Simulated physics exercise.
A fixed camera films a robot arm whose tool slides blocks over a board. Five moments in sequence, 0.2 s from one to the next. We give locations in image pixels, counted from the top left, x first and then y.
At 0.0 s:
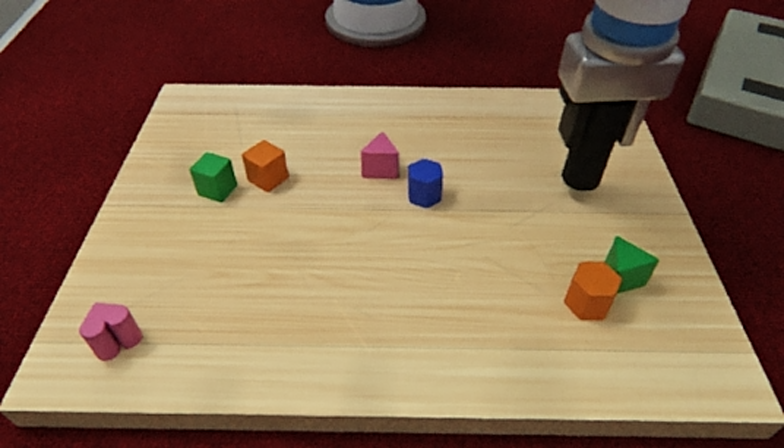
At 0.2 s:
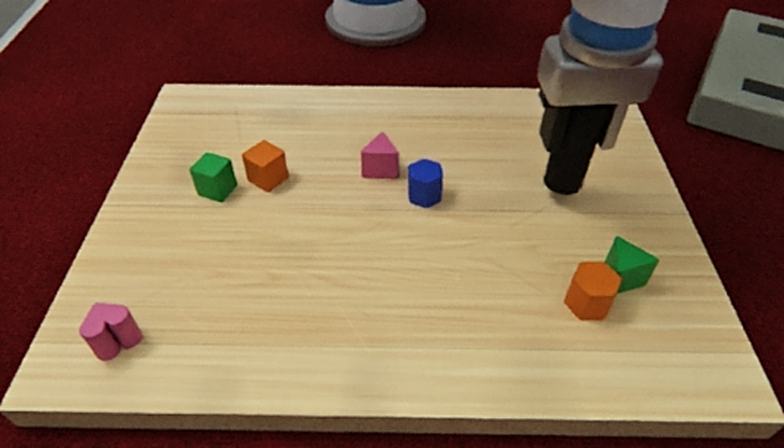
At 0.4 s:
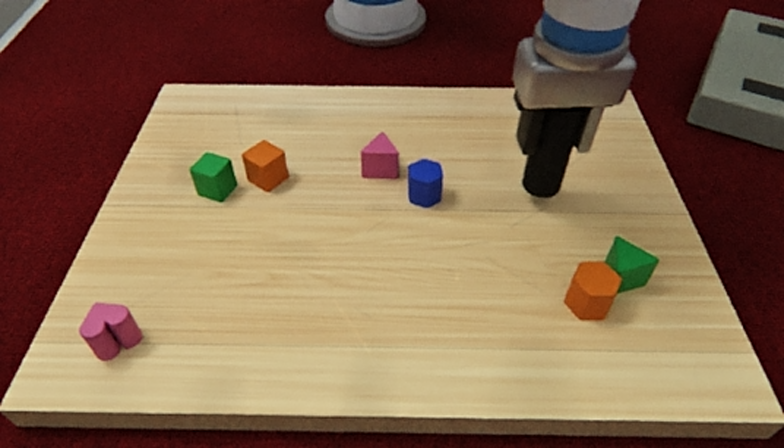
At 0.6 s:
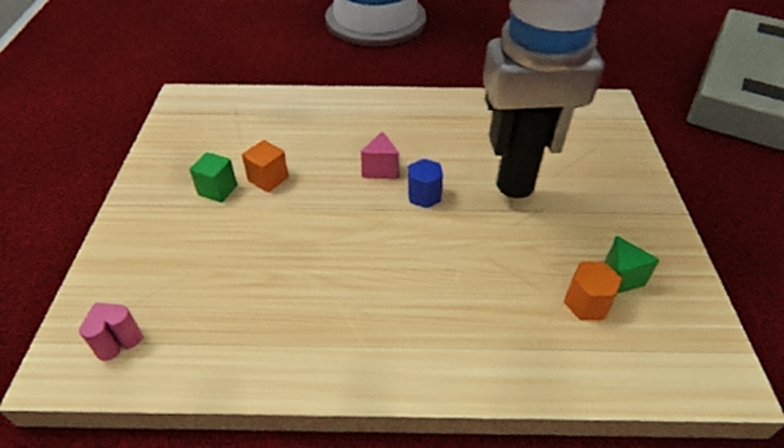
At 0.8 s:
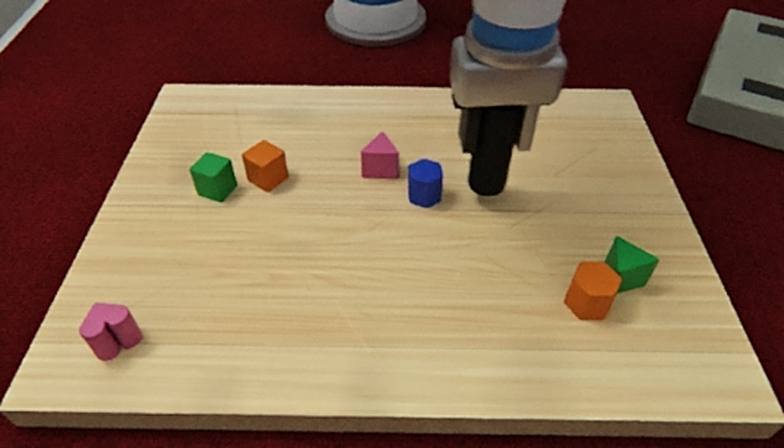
A pale wooden board lies on a dark red cloth, seen from above at an angle by a still camera. Green and orange cubes sit at upper left, a pink triangular block and blue hexagon near upper centre, a pink heart at lower left, and an orange hexagon beside a green triangular block at right. A robot arm's black tool slides steadily left toward the blue hexagon, touching nothing.
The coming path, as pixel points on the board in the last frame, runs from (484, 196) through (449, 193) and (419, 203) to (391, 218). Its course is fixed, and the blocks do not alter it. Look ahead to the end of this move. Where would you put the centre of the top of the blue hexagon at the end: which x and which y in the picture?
The top centre is at (357, 180).
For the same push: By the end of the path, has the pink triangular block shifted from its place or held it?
Its place stays the same.
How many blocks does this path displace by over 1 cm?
Answer: One block.
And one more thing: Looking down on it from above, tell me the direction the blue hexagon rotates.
The answer is clockwise.
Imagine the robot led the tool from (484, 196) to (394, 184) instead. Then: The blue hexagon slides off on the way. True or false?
My answer: False.
On the path given first. One third of the way, tool at (451, 180); blue hexagon at (416, 170).
Two thirds of the way, tool at (418, 190); blue hexagon at (381, 175), turned 20° clockwise.
At the end, tool at (391, 206); pink triangular block unmoved; blue hexagon at (357, 180), turned 65° clockwise.
